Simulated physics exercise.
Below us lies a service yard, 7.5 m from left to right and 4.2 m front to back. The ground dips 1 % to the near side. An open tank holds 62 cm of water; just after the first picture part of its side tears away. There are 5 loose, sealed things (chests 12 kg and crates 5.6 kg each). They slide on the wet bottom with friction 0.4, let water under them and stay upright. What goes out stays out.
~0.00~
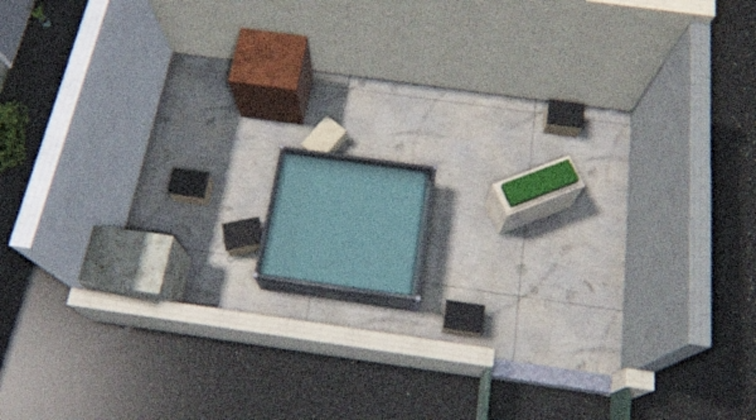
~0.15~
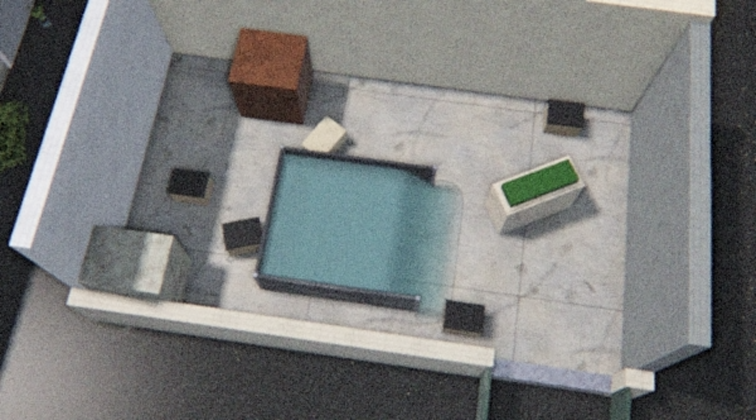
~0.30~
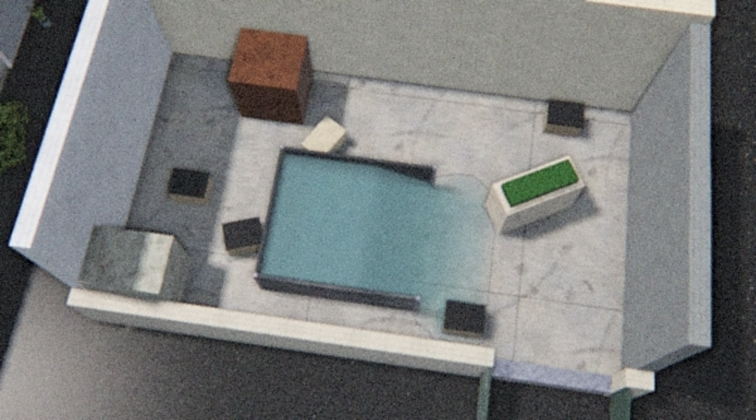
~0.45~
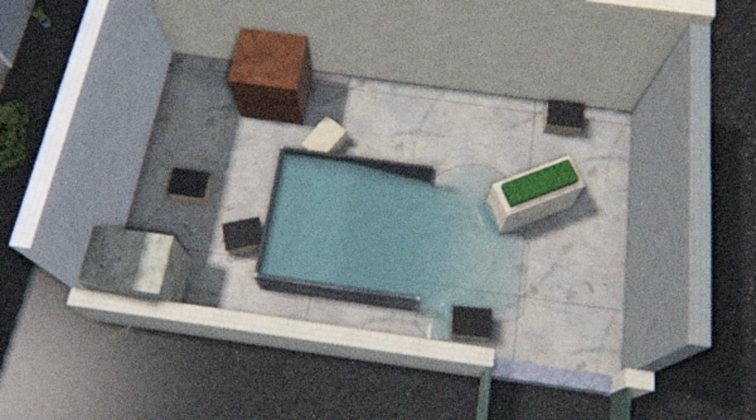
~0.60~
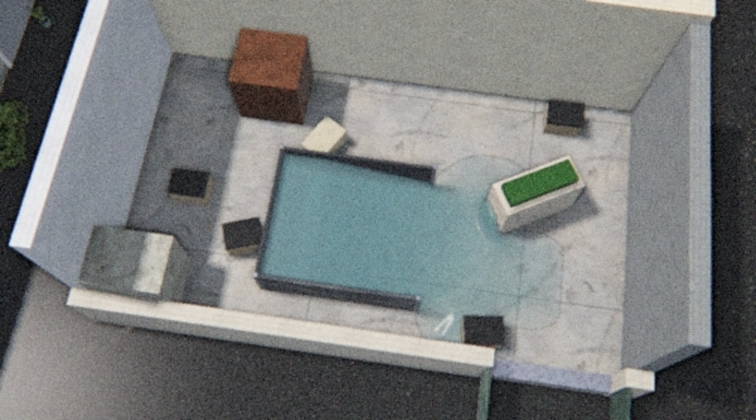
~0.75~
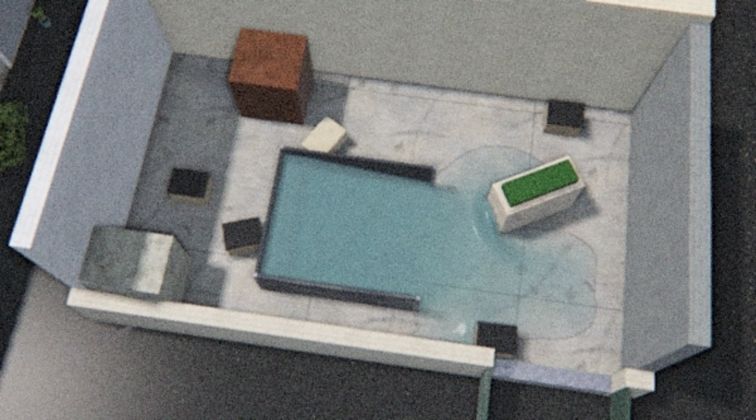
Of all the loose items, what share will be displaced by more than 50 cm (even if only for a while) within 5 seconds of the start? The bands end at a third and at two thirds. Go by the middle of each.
It is between one and two thirds.
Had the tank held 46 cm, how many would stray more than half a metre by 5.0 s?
In that case 2 of them.
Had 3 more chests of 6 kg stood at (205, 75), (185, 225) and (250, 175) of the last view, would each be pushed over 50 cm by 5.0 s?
In that order: Under, less, under.
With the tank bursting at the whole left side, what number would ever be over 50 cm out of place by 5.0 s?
In that case 4 of them.
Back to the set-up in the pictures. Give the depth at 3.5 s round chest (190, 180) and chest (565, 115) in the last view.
About 0 and 23 cm.
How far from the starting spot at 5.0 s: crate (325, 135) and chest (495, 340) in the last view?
In turn: 0 cm, gone out.
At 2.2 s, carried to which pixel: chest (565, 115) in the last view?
Around (594, 105).
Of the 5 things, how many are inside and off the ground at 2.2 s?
1 of them.
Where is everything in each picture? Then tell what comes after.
The first frame shows a chest at (464, 316), on the bottom; a chest at (188, 182) rests on the ground; 4.2 m2 under water; 0 of 5 have shifted.
The second frame shows a chest at (464, 316), on the bottom; a chest at (188, 182) rests on the ground; water covers 5.2 m2; 0 of 5 have shifted.
The third frame shows a chest at (465, 316) rests on the ground; a chest at (188, 182), on the bottom; water covers 6.4 m2; 0 of 5 have shifted.
The fourth frame shows a chest at (472, 321), on the bottom, 13 cm from its start; a chest at (188, 182) rests on the ground; water covers 7.5 m2; 1 of 5 have shifted.
The fifth frame shows a chest at (484, 330) rests on the ground, 33 cm from its start; a chest at (188, 182) rests on the ground; water covers 8.7 m2; 1 of 5 have shifted.
The sixth frame shows a chest at (497, 338) rests on the ground, 53 cm from its start; a chest at (188, 182), on the bottom; 10.0 m2 under water; 1 of 5 have shifted.
After 1.1 s 1 of 5 are over 50 cm from their spots; 0 afloat.
After 2.2 s 1 of 5 are over 50 cm from their spots; 1 afloat.
After 3.5 s 2 of 5 are over 50 cm from their spots; 1 afloat.
After 5.0 s 1 of 5 are over 50 cm from their spots, and 2 have been at some point; 1 afloat.
